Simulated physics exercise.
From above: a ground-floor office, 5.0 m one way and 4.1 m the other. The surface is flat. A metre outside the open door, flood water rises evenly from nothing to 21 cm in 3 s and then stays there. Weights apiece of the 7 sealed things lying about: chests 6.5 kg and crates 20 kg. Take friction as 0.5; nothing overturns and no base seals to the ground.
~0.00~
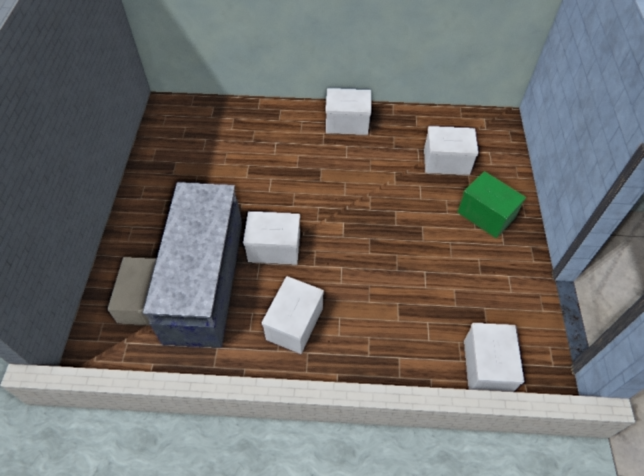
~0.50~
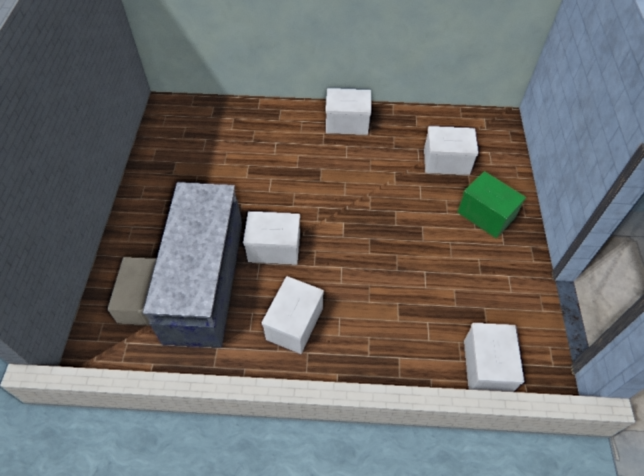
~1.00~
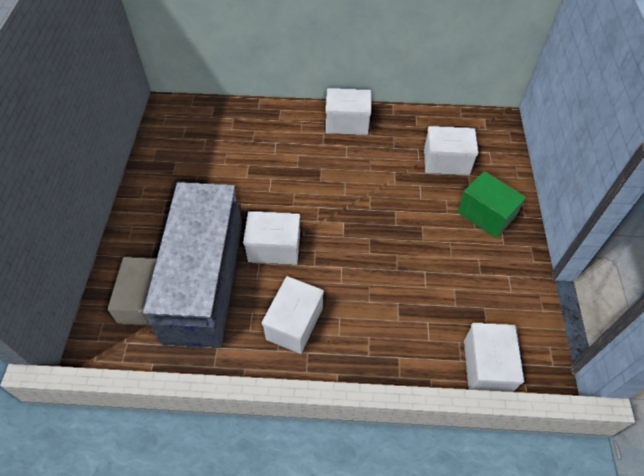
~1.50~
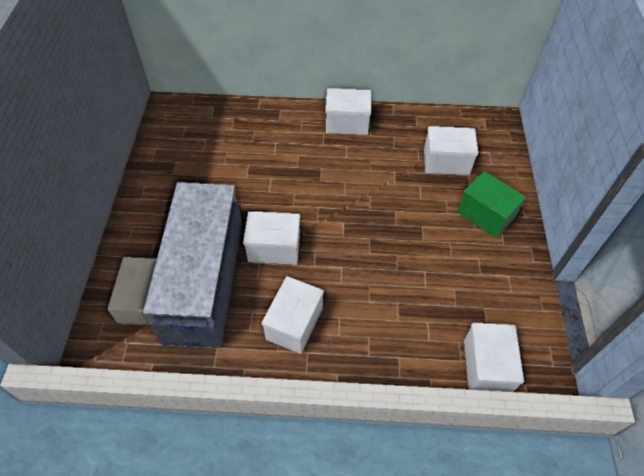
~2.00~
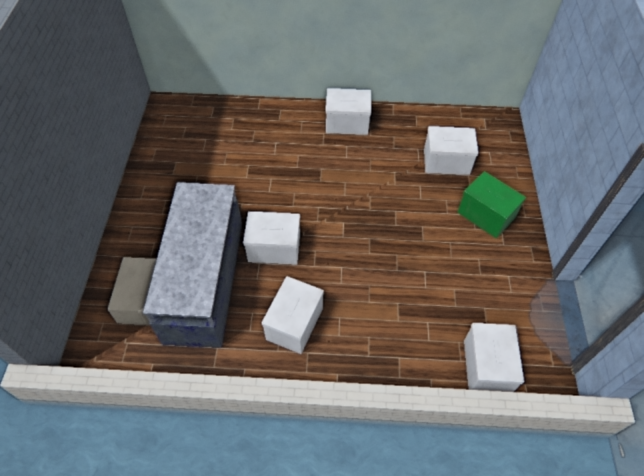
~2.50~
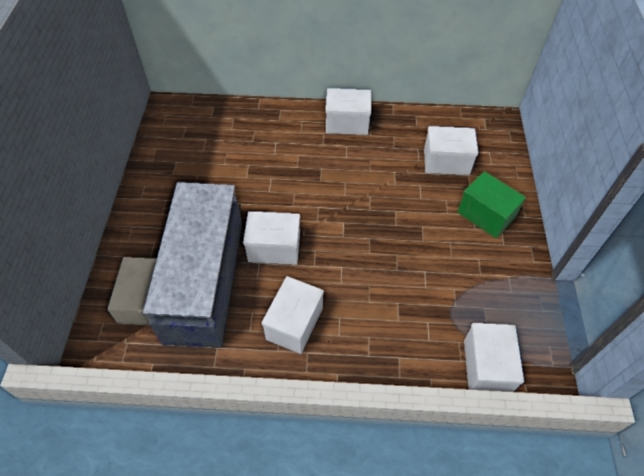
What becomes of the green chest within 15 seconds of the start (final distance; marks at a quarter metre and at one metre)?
The green chest moves a short way.
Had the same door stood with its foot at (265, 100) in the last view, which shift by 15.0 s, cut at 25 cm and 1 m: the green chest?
In that case the green chest travels far.
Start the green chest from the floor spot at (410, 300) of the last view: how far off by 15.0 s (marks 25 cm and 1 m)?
It travels far.
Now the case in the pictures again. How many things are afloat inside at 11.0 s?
I count 4.
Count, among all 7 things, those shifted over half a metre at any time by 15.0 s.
That makes 6.
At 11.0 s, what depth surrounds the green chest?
Roughly 2 cm.
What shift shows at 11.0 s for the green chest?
About 0 cm.
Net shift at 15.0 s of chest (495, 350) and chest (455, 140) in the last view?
In turn: 250 cm, 50 cm.
After 3.5 s the green chest is near (495, 194), 0.0 m from its start, aground; 0 afloat.
After 6.8 s the green chest is near (495, 194), 0.0 m from its start, aground; 3 afloat.
After 11.0 s the green chest is near (495, 194), 0.0 m from its start, aground; 4 afloat.
After 15.0 s the green chest is near (443, 213), 0.7 m from its start, afloat; 7 afloat.
